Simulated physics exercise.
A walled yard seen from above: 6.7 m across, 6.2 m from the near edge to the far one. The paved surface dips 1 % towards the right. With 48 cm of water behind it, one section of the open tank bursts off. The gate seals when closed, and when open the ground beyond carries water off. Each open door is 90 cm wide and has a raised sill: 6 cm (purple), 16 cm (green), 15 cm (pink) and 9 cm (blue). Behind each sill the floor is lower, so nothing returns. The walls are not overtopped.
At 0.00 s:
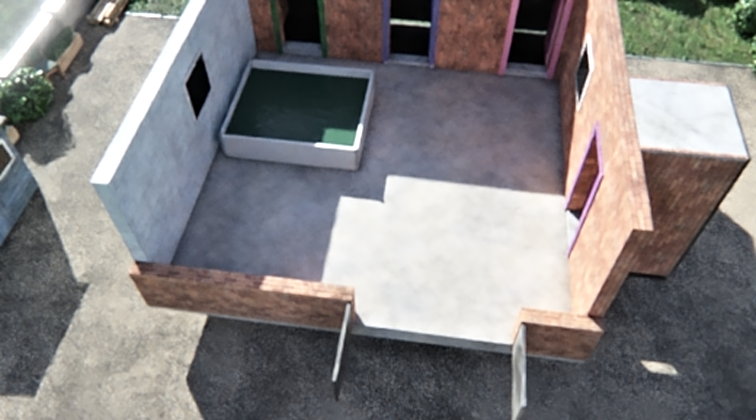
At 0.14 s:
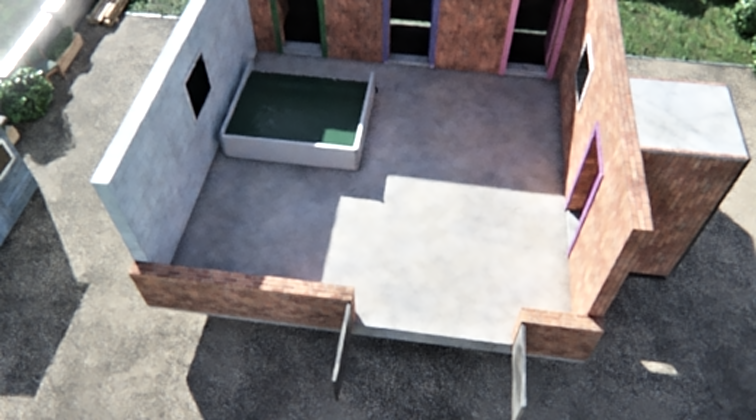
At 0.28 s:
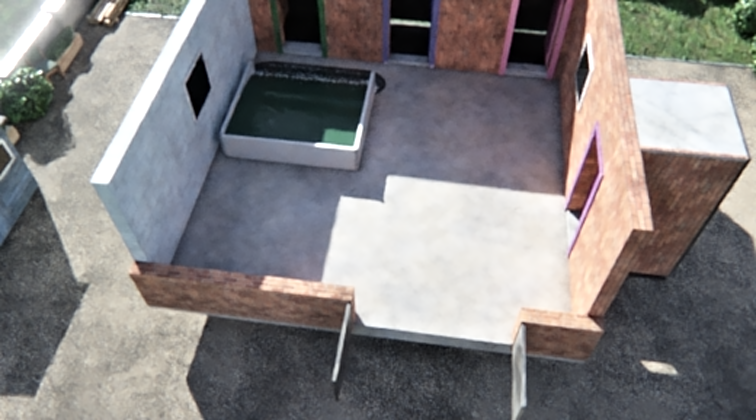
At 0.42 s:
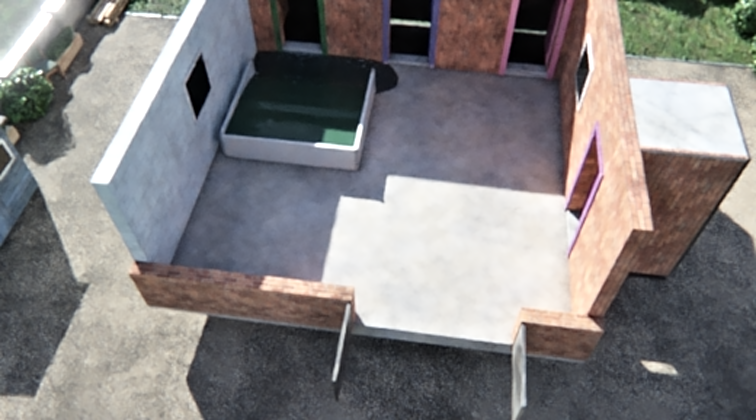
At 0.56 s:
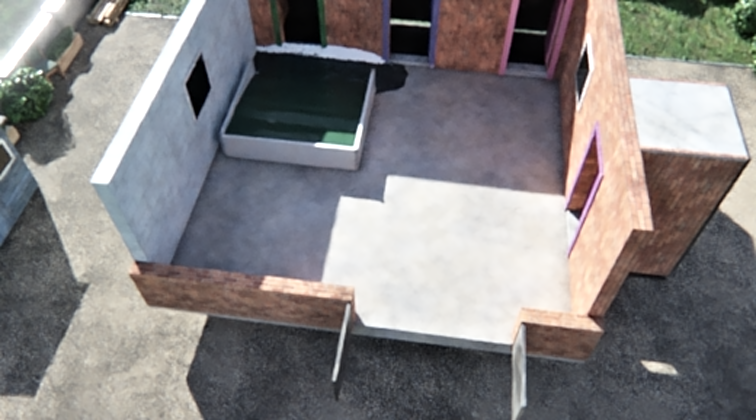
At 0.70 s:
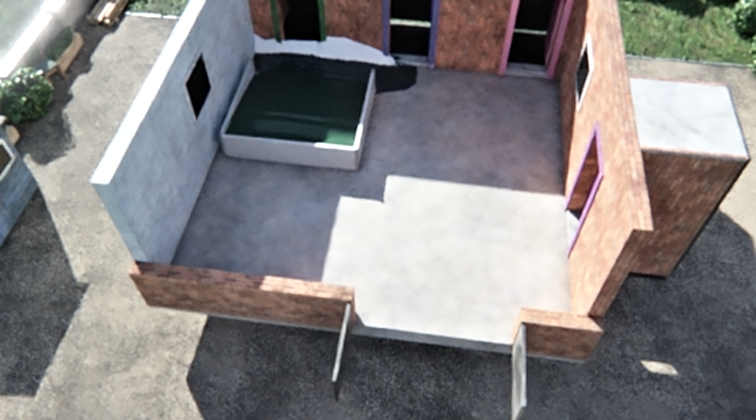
In a walled yard seen from above, green water sat still in an open tank, then dark water poured out at its far side and spread along the brick wall and rightward across the floor.
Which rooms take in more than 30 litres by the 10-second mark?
The water let in: At the purple door it stays under the limit; at the green door it goes over the limit; at the pink door it does not reach the limit; at the blue door it passes the limit.
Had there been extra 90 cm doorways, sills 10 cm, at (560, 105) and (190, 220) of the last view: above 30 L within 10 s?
In turn: Over, not over.
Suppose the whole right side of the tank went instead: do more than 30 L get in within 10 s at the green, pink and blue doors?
Then: Green under, pink over, blue under.
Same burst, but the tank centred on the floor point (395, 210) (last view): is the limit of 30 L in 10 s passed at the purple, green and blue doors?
Against that limit: Purple below, green not over, blue over.
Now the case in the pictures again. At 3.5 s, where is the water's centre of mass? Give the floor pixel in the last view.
Near (350, 103).
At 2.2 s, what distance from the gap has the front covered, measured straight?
About 5.0 m.
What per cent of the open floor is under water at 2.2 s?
Some 20 per cent of it.
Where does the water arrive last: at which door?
It is the purple one.
After 1.4 s water covers 10 % of the floor and is deepest (38 cm) near (295, 61); purple door not reached, green door 37 cm at the sill, 72 L in, pink door not reached, blue door 15 cm at the sill, 2 L in.
After 2.2 s water covers 20 % of the floor and is deepest (36 cm) near (265, 53); purple door not reached, green door 34 cm at the sill, 177 L in, pink door 4 cm at the sill, 0 L in, blue door 16 cm at the sill, 19 L in.
After 3.5 s water covers 35 % of the floor and is deepest (22 cm) near (550, 92); purple door not reached, green door 21 cm at the sill, 260 L in, pink door 5 cm at the sill, 0 L in, blue door 13 cm at the sill, 42 L in.
After 6.0 s water covers 55 % of the floor and is deepest (16 cm) near (314, 79); purple door 6 cm at the sill, 0 L in, green door 9 cm at the sill, 269 L in, pink door 10 cm at the sill, 1 L in, blue door 9 cm at the sill, 53 L in.
After 10.0 s water covers 75 % of the floor and is deepest (12 cm) near (559, 98); purple door 6 cm at the sill, 0 L in, green door 9 cm at the sill, 274 L in, pink door 11 cm at the sill, 2 L in, blue door 8 cm at the sill, 58 L in.
